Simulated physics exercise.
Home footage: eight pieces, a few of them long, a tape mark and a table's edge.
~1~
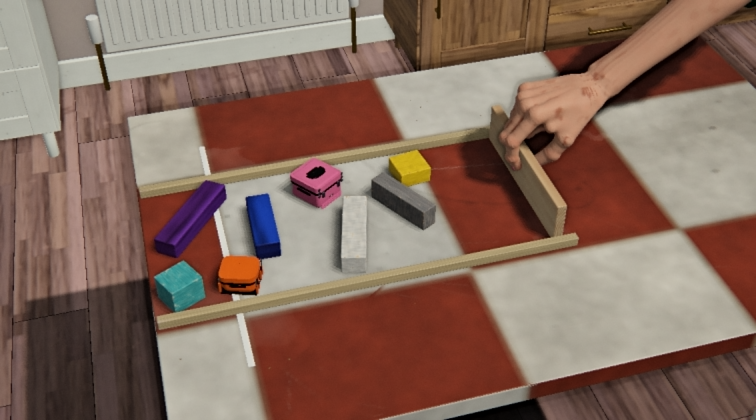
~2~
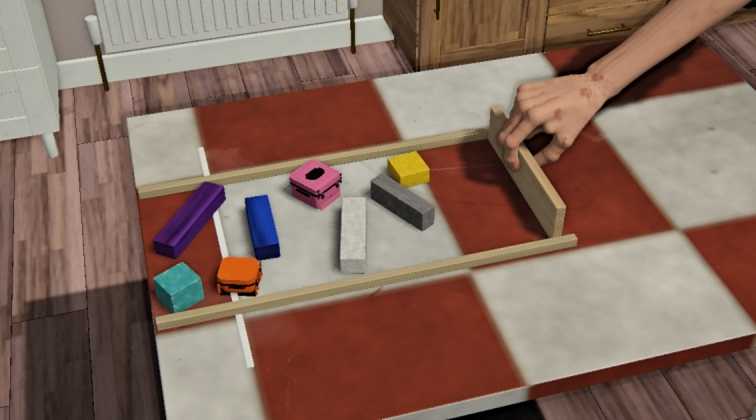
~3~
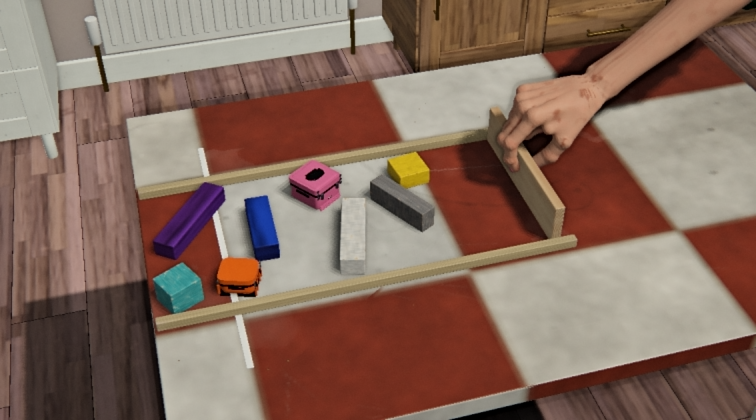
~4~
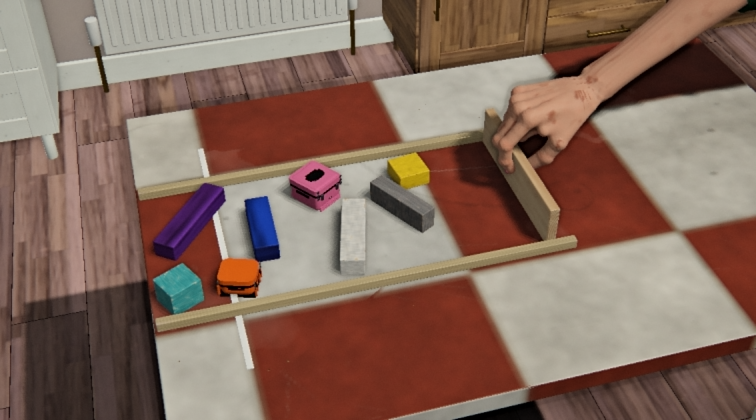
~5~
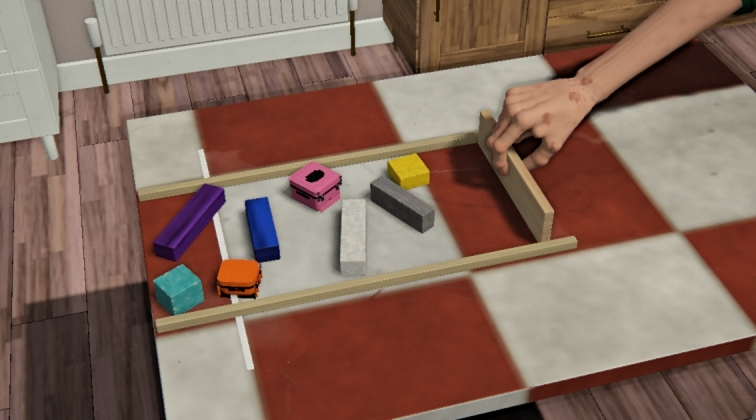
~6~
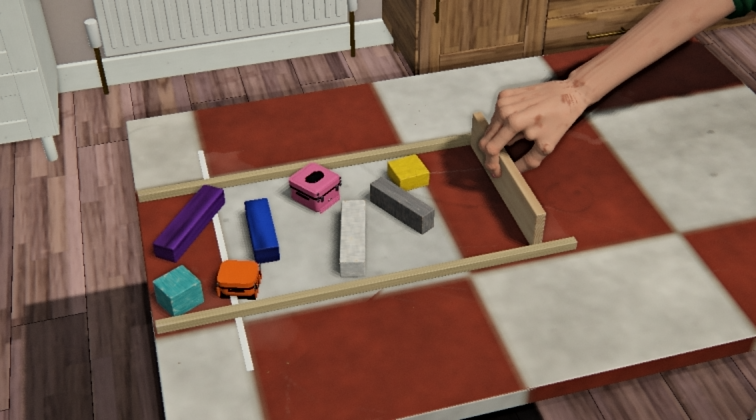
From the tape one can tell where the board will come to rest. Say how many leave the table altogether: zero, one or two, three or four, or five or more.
The push is going to knock off a lone one or a pair.
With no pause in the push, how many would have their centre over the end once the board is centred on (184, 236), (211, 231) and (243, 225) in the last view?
Respectively 5, 2 and 0.
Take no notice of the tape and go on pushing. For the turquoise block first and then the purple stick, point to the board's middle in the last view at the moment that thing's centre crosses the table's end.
The middle is at (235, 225) when it's the turquoise block, and at (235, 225) when it's the purple stick.
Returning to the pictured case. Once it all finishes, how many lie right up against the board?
Contact count: 2.
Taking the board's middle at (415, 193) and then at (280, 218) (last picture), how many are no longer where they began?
At the first place 2, at the second 7.
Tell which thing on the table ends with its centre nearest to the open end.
Blue stick.
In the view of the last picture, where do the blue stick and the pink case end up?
Look around (160, 253) for the first and around (160, 208) for the second.
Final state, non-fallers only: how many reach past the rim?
0 is the number.
Soon after, none off yet; turquoise block at rest near (179, 292); purple stick at rest near (190, 222); orange case at rest near (239, 280).
Then, none off yet; turquoise block at rest near (179, 292); purple stick moved a little near (171, 223); orange case moved a little near (225, 286).
By the end, the number that fall off is one or two; fallen, purple stick and turquoise block.
